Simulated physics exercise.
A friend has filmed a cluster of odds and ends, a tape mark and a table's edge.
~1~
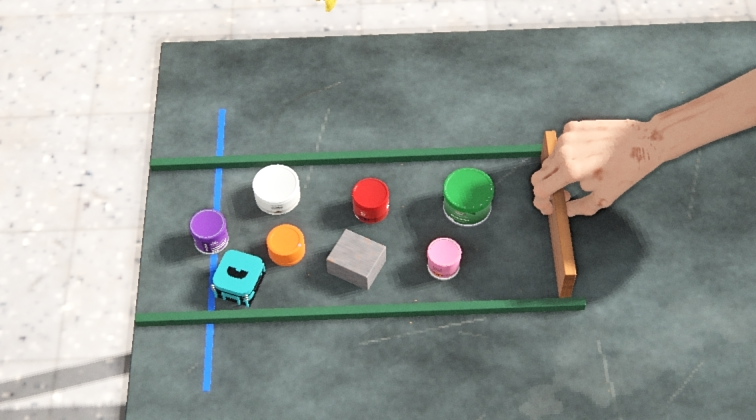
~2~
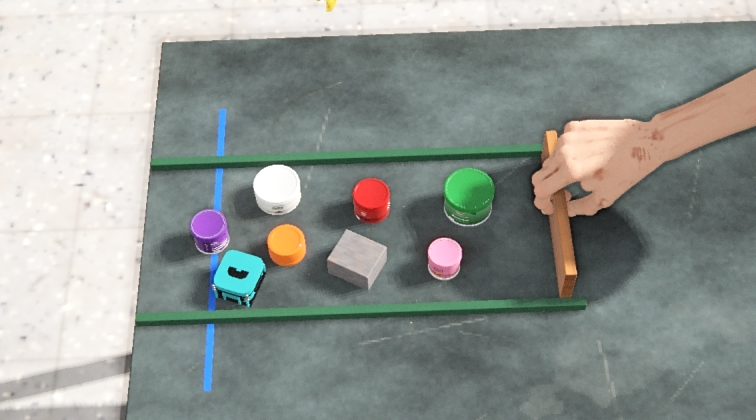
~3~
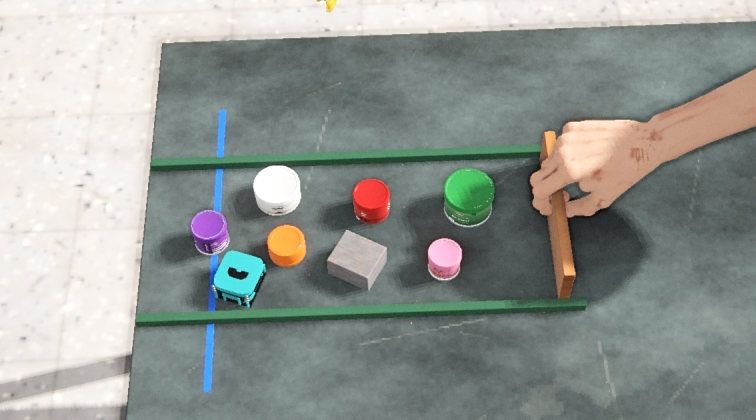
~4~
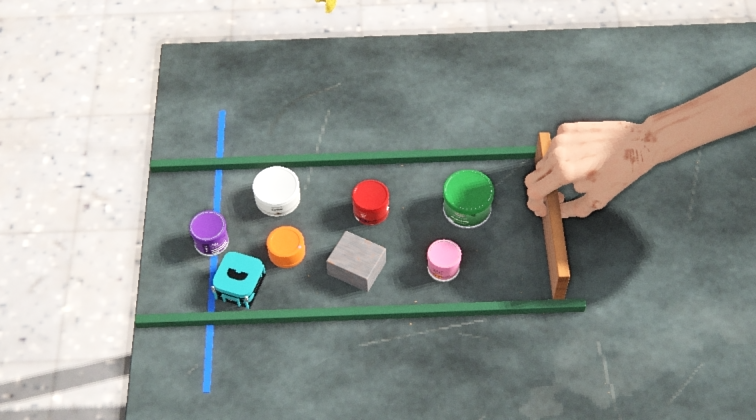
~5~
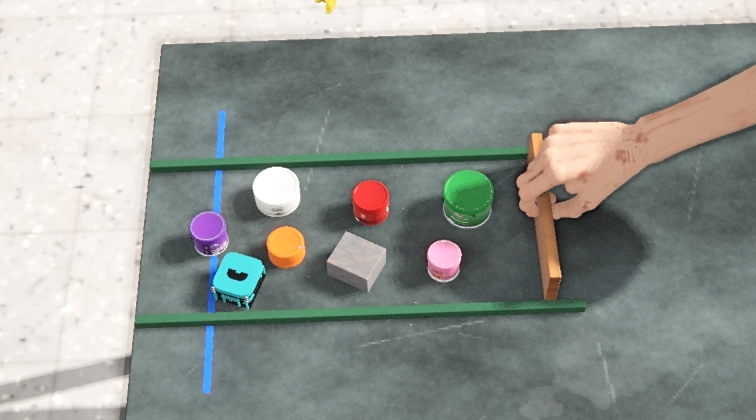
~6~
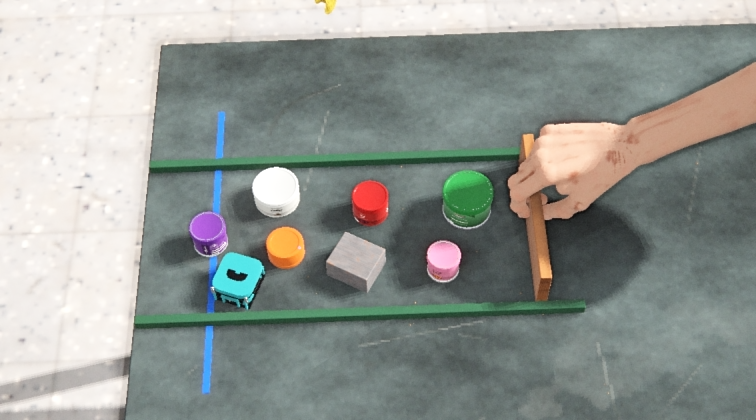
A hand held a wooden board upright between two green rails on a dark table, then slid it slightly left toward the colourful tubs and grey block, which stayed still.
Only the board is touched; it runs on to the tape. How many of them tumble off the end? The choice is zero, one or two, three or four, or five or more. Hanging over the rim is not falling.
In the end the number that fall off is one or two.
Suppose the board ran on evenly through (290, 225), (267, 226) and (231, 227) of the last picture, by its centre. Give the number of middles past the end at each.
Place by place, 0, 0 and 1.
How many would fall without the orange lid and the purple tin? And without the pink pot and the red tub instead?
Fallen: 0, and 0 in the other try.
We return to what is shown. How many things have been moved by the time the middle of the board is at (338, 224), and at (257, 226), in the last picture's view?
6 and 8.
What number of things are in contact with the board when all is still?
In contact: 3.
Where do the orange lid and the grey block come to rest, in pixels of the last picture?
The orange lid stops around (149, 246); the grey block around (186, 259).
Soon after, none off yet; purple tin at rest near (209, 235); turquoise case at rest near (239, 281); white tub at rest near (276, 193).
After that, none off yet; purple tin at rest near (209, 235); turquoise case at rest near (239, 281); white tub displaced about its own width near (234, 182).
In the end, the number that fall off is one or two; gone, purple tin.
